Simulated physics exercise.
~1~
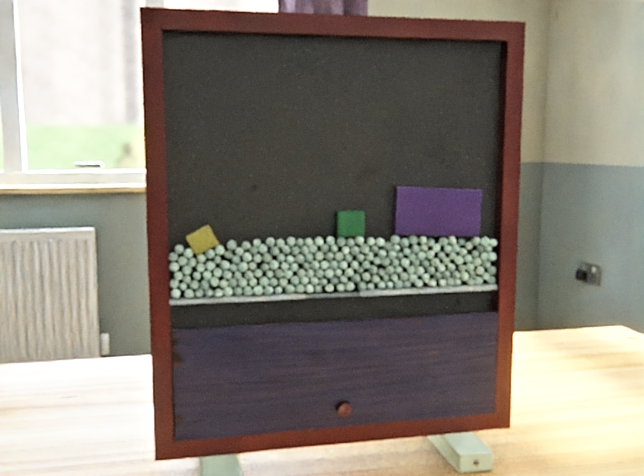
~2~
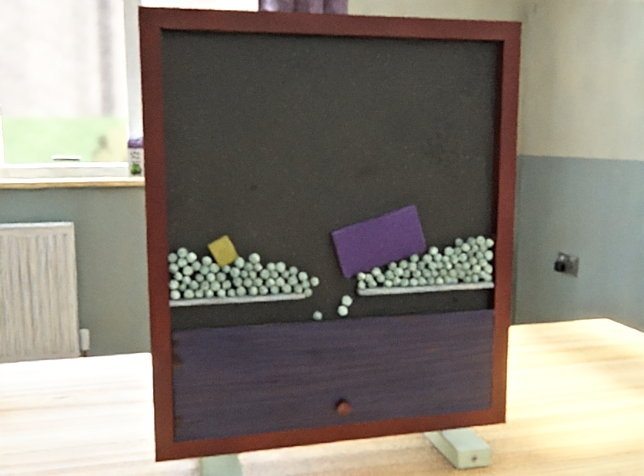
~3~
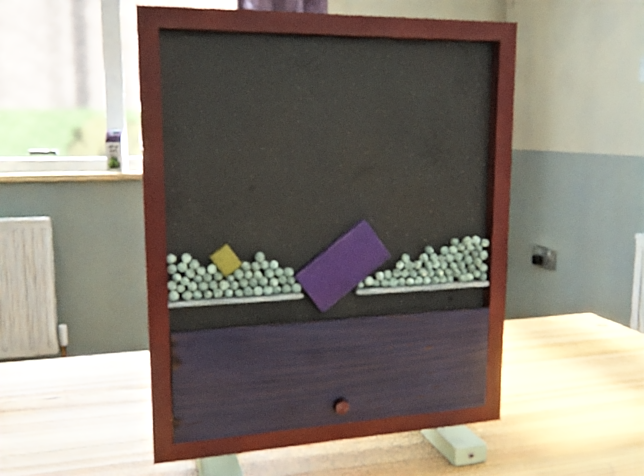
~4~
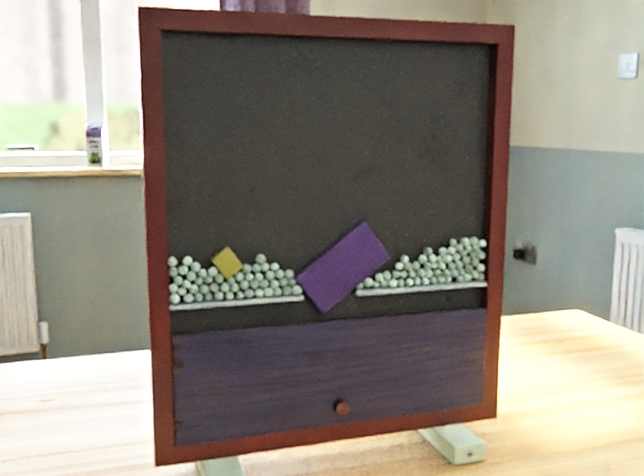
Pale beads draining through a gap in a framed panel, the green block vanishing, the purple block tilting and wedging, yellow staying above.
